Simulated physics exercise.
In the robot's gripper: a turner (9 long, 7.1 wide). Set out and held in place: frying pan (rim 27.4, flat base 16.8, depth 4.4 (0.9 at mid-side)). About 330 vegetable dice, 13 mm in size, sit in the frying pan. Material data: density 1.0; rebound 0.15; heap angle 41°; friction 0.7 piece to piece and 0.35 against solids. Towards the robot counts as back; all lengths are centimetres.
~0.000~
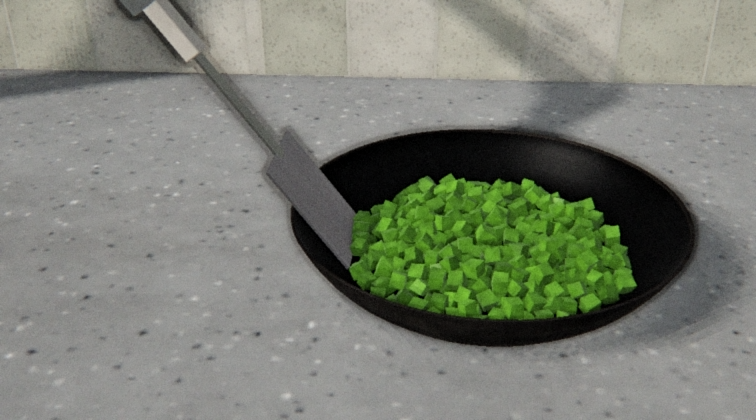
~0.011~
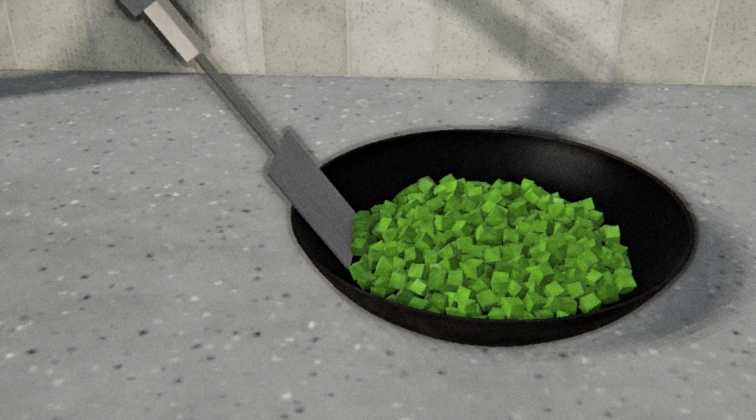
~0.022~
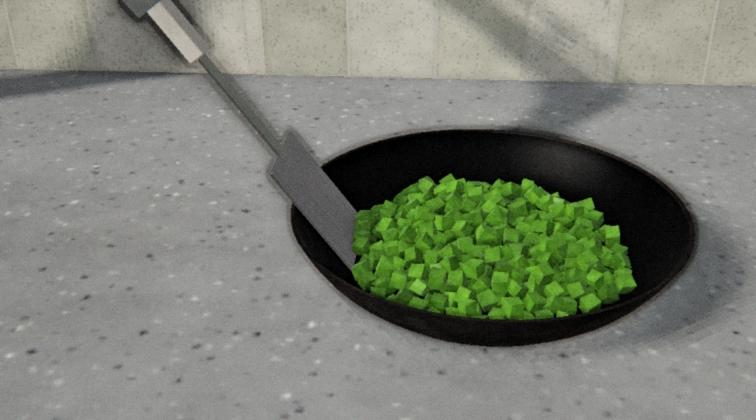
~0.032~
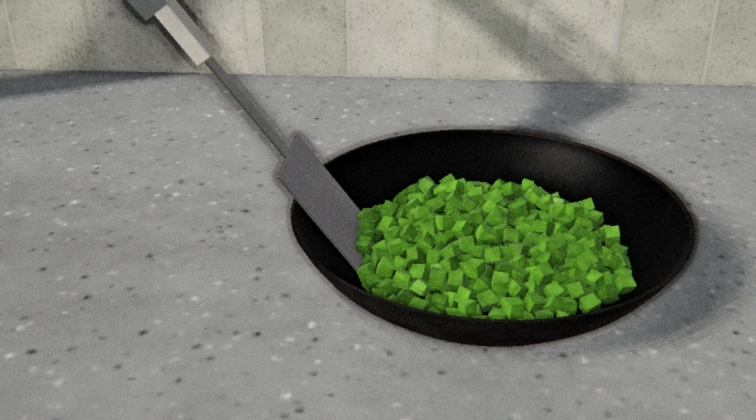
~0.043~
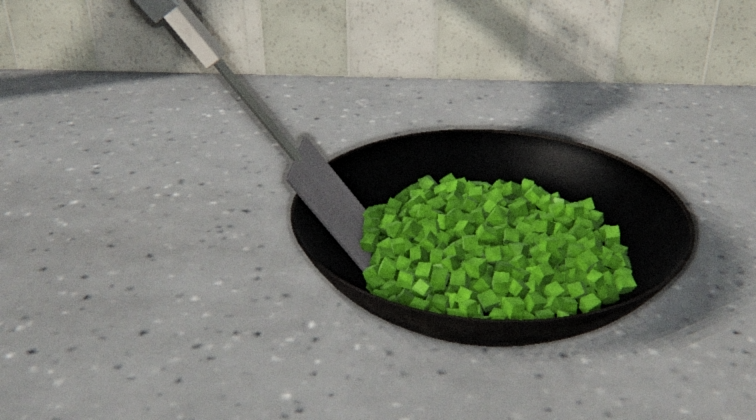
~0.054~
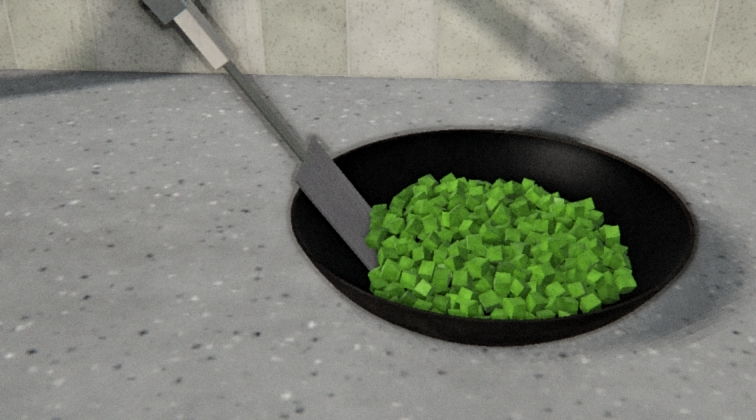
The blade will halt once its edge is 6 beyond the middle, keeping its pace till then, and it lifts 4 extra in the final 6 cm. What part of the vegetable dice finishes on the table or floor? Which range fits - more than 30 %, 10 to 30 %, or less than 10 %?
The range that fits is less than 10 %.
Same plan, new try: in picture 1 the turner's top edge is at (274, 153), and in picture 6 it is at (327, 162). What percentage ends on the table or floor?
About 10 per cent.
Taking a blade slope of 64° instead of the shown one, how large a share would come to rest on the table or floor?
Around 5 in a hundred.
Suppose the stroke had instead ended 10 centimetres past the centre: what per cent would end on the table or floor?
In that case about 25 percent ends on the table or floor.
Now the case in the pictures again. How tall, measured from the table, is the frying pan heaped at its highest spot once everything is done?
Roughly 6.0 centimetres.
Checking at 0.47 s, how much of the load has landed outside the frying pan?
Roughly 0 percent.
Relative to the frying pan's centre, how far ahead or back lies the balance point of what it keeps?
It rests close to 4.5 centimetres ahead of centre.
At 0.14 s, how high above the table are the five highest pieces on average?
I'd put them at about 4 centimetres above the table.
By 0.14 s, sloping 54°, highest piece 5 above the table; 334 in the frying pan.
By 0.23 s, sloping 54°, highest piece 5 above the table; 334 in the frying pan.
By 0.47 s, sloping 54°, highest piece 6 above the table; 333 in the frying pan, 1 on the blade or in flight.
By 1.52 s, sloping 54°, highest piece 6 above the table; 333 in the frying pan, 1 on the table or floor.
Final count, 333 in the frying pan, 1 on the table or floor. That is 0 % on the table or floor.
